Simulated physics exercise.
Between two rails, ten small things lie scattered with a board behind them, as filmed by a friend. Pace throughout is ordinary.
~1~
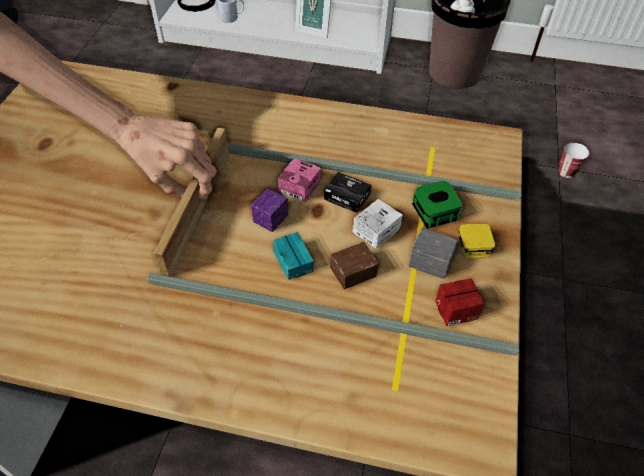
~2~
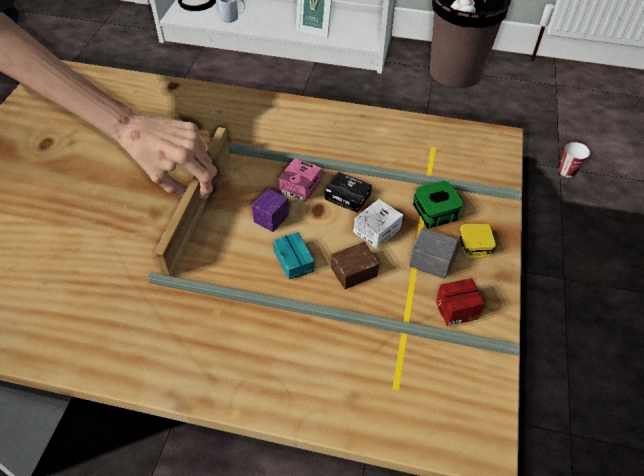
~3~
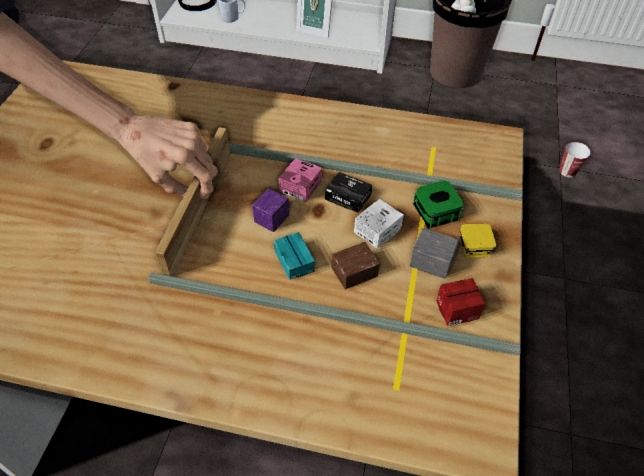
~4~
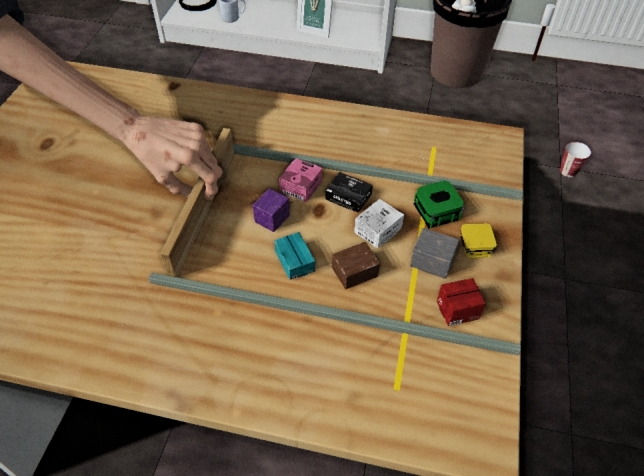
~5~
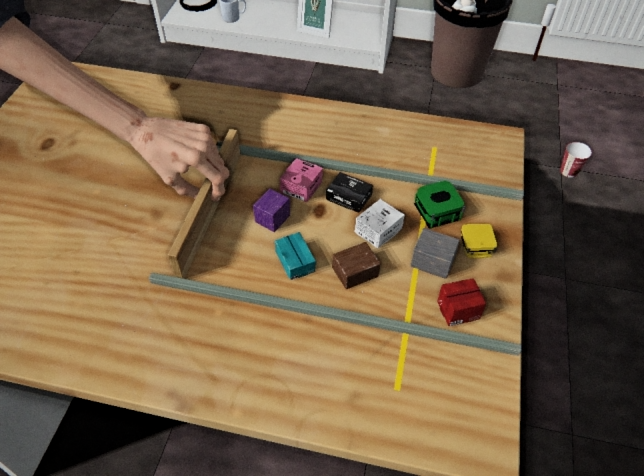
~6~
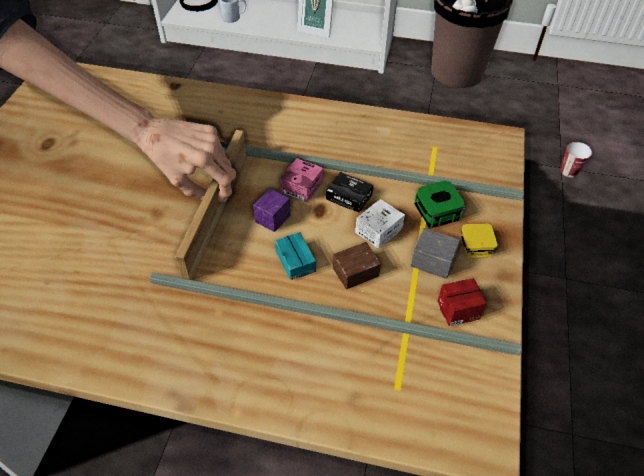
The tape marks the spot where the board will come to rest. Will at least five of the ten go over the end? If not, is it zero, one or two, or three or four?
No, zero go over.
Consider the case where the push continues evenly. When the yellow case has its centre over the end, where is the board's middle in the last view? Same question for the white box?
The yellow case gives roughly (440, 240), the white box roughly (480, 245).
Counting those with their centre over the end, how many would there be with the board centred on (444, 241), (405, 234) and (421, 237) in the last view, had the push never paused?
First 2, then 0, then 0.
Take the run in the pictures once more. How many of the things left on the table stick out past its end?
I get 2.
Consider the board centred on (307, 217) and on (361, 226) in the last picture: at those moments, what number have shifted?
In order, the tallies are 4 and 8.
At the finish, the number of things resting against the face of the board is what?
Count: 3.
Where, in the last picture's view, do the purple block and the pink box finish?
In order, first (434, 236), then (443, 200).
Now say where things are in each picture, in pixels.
The first frame shows yellow case (476, 241); red box (459, 302); grey block (433, 253); board (196, 198); tape (417, 250).
The second frame shows red box (460, 302); green case (437, 204).
The third frame shows grey block (434, 253); turquoise box (294, 256).
The fourth frame shows yellow case (477, 241); pink box (301, 180).
The fifth frame shows red box (461, 302); purple block (272, 210).
The sixth frame shows yellow case (478, 241); red box (461, 302); grey block (435, 253); board (215, 201); tape (419, 249).
Soon after, none off yet; yellow case at rest near (478, 241); red box at rest near (461, 302); grey block at rest near (435, 253).
Then, none off yet; yellow case moved about its own width near (500, 247); red box at rest near (463, 304); grey block moved about its own width near (467, 256).
At rest, the number that fall off is zero.
